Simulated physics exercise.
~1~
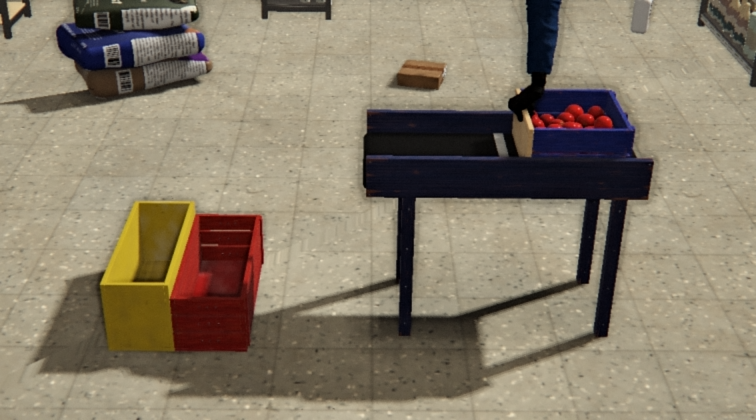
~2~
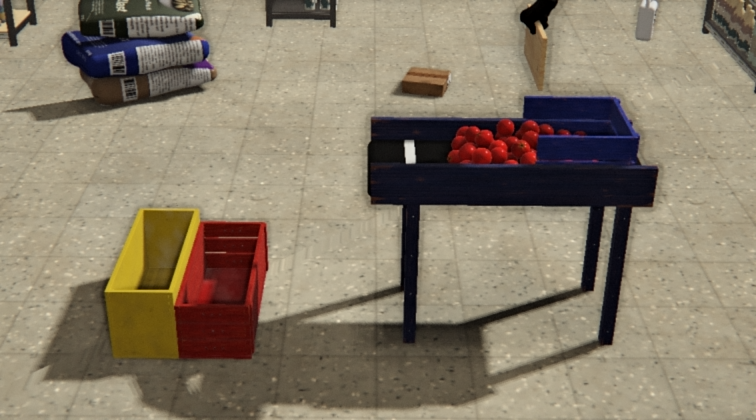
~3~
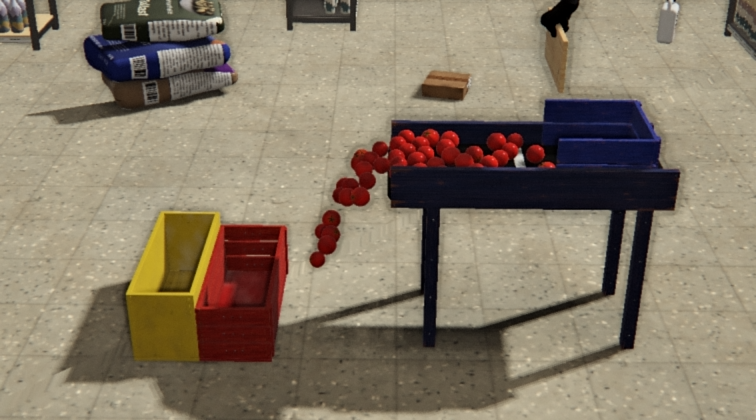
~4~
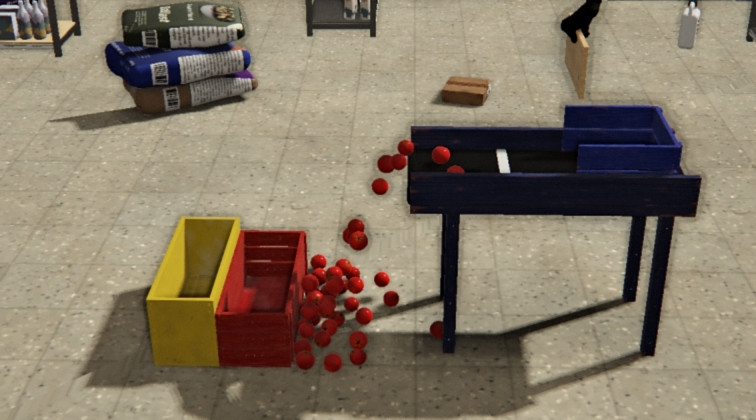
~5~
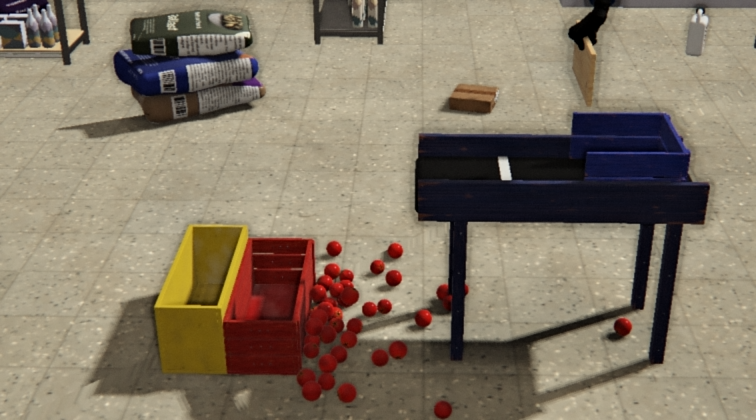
Red balls held in a blue pen are released as a gloved hand lifts the gate, ride the dark belt leftward, and spill off its end, dropping short of the red tote and scattering across the floor, while the tote and the yellow bin beyond stay empty.
